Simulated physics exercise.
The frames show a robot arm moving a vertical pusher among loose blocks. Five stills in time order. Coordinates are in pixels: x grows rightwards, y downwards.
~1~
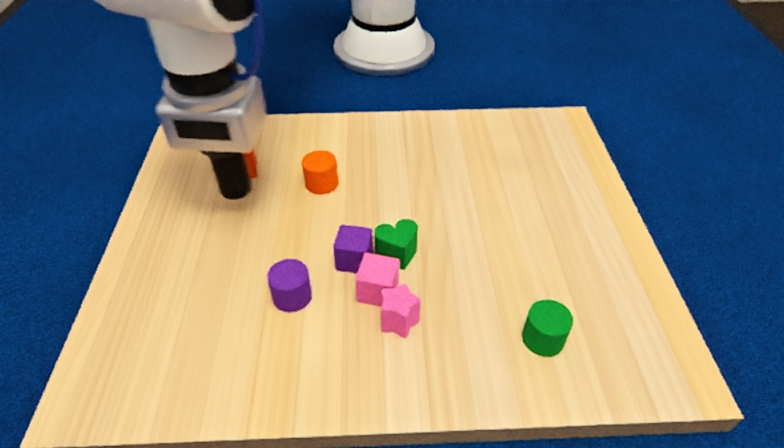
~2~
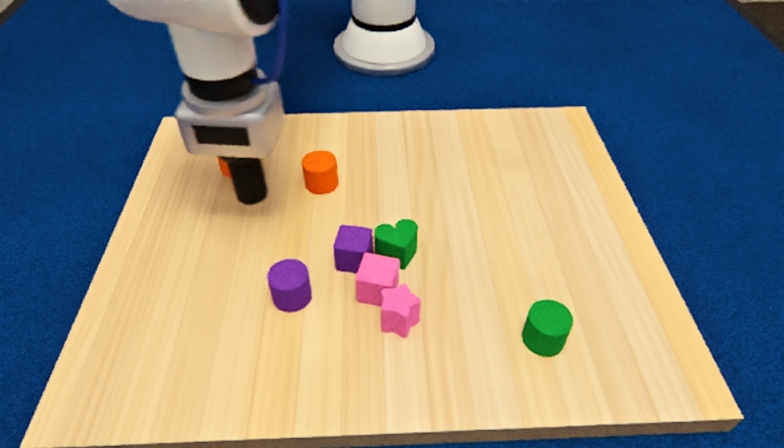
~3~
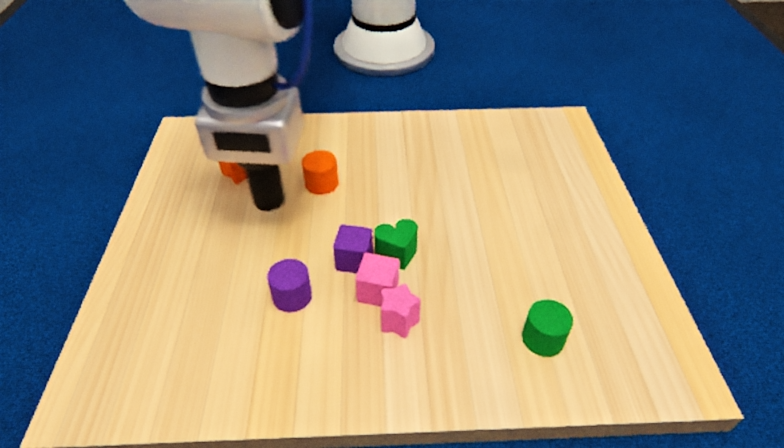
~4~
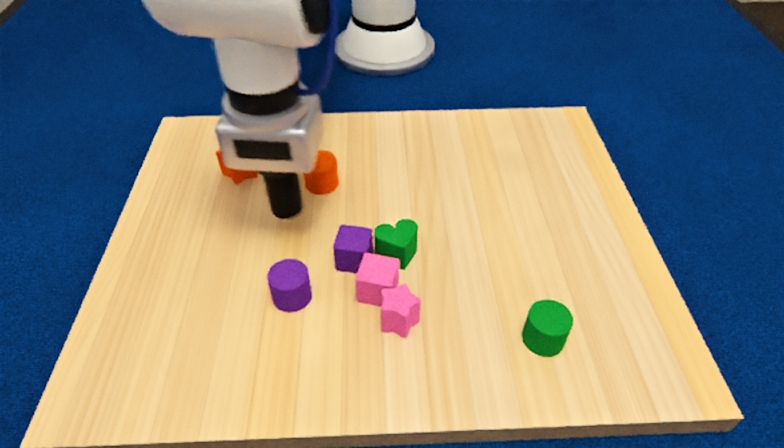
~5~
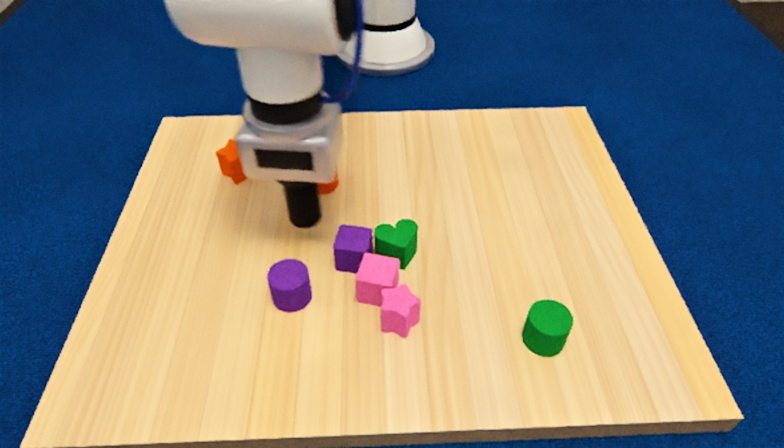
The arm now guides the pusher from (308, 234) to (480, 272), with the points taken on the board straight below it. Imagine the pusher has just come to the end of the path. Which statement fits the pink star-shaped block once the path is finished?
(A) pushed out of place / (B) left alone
Answer: A.
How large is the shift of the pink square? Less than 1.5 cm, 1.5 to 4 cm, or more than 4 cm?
From 1.5 to 4 cm.
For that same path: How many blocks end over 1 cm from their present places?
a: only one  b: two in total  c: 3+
That would be c.
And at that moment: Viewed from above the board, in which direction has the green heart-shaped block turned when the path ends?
Overhead view: Anti-clockwise.
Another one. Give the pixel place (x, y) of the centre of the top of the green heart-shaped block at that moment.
(516, 256)
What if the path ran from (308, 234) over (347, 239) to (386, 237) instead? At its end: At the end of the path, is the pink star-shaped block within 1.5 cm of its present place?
Going by the path, yes.
On the path given first. One third of the way, pusher (362, 231); purple square (370, 249), turned 45° clockwise; pink square (378, 279), turned 30° anticlockwise; green heart-shaped block (410, 235), turned 30° anticlockwise; pink star-shaped block (402, 304).
Two thirds of the way, pusher (422, 244); purple square (392, 256), turned 100° clockwise; pink square (378, 286); green heart-shaped block (453, 243), turned 55° anticlockwise; pink star-shaped block (404, 312), turned 20° anticlockwise.
At the end, pusher (483, 257); purple square (392, 256), turned 100° clockwise; pink square (378, 286); green heart-shaped block (516, 256), turned 55° anticlockwise; pink star-shaped block (404, 312), turned 20° anticlockwise.
